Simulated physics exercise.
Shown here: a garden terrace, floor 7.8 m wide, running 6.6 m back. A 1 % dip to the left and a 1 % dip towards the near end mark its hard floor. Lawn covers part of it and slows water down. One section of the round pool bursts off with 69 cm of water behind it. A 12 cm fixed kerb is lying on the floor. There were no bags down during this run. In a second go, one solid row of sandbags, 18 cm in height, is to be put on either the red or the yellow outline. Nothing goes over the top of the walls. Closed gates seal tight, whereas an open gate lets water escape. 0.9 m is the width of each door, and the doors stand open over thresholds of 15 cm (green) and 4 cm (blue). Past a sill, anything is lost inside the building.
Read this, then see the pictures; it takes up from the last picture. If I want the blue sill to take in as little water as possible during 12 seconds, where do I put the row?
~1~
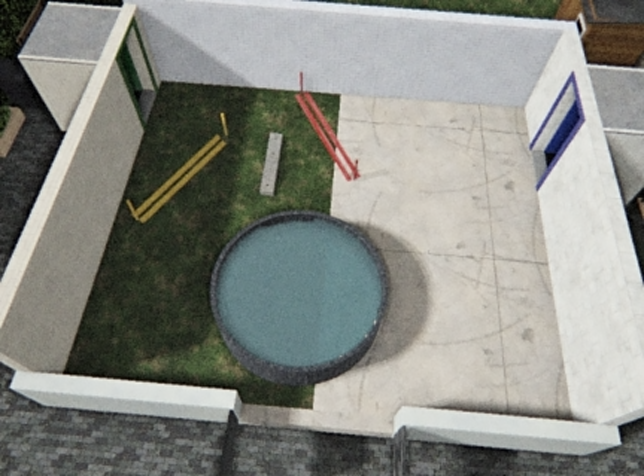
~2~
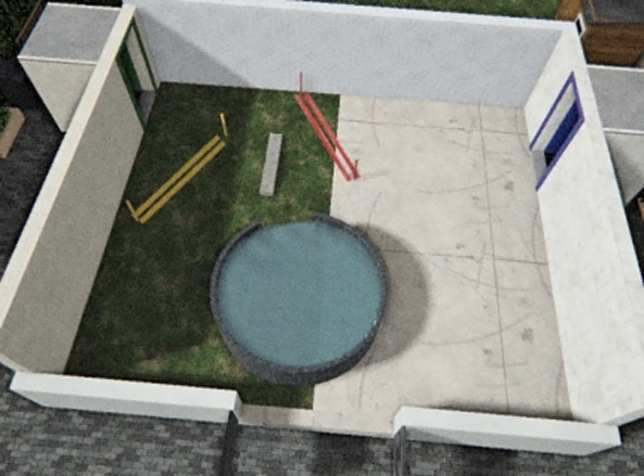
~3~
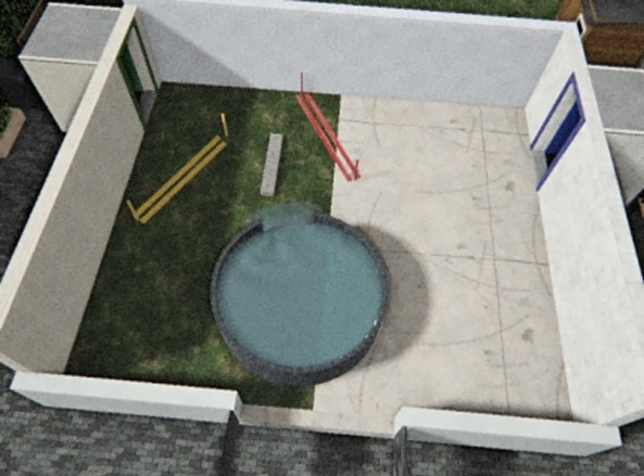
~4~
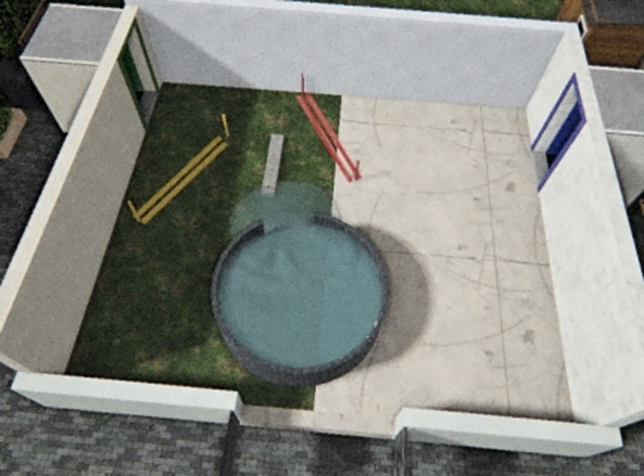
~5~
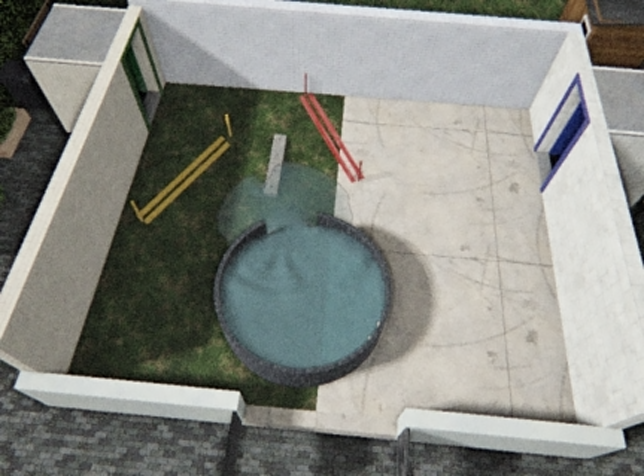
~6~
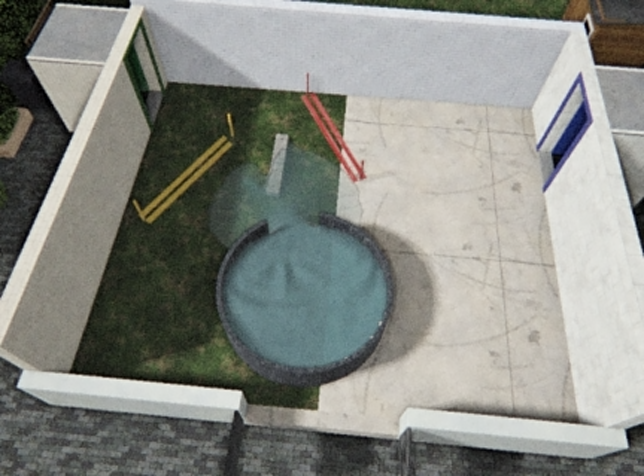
Put it on the red mark.
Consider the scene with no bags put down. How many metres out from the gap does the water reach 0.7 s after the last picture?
3.4 m.
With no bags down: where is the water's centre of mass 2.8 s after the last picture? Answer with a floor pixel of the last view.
Centre estimate: Near (293, 225).
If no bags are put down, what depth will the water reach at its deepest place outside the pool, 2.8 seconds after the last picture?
Roughly 26 cm.
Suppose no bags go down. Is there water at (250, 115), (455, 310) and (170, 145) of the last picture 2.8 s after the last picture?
Taking them in order, they'd be swamped, spared and swamped.
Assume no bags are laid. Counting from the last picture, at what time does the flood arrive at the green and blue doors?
Green 1.8 s, blue 3.8 s.
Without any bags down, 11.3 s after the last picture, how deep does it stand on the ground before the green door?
Depth: Approx. 9.0 cm.
Then, 0.7 s after the last picture water covers 20 % of the floor and is deepest (36 cm) near (298, 233) in the run without bags; in at the blue door, 0 L with no bags, 0 L with the row on red, 0 L on yellow.
Then, 1.5 s after the last picture water covers 35 % of the floor and is deepest (32 cm) near (298, 233) in the run without bags; in at the blue door, 0 L with no bags, 0 L with the row on red, 0 L on yellow.
Then, 2.8 s after the last picture water covers 45 % of the floor and is deepest (26 cm) near (298, 233) in the run without bags; in at the blue door, 0 L with no bags, 0 L with the row on red, 0 L on yellow.
Then, 6.3 s after the last picture water covers 75 % of the floor and is deepest (16 cm) near (274, 198) in the run without bags; in at the blue door, 18 L with no bags, 0 L with the row on red, 22 L on yellow.
Then, 11.3 s after the last picture water covers 100 % of the floor and is deepest (14 cm) near (66, 385) in the run without bags; in at the blue door, 32 L with no bags, 0 L with the row on red, 42 L on yellow.
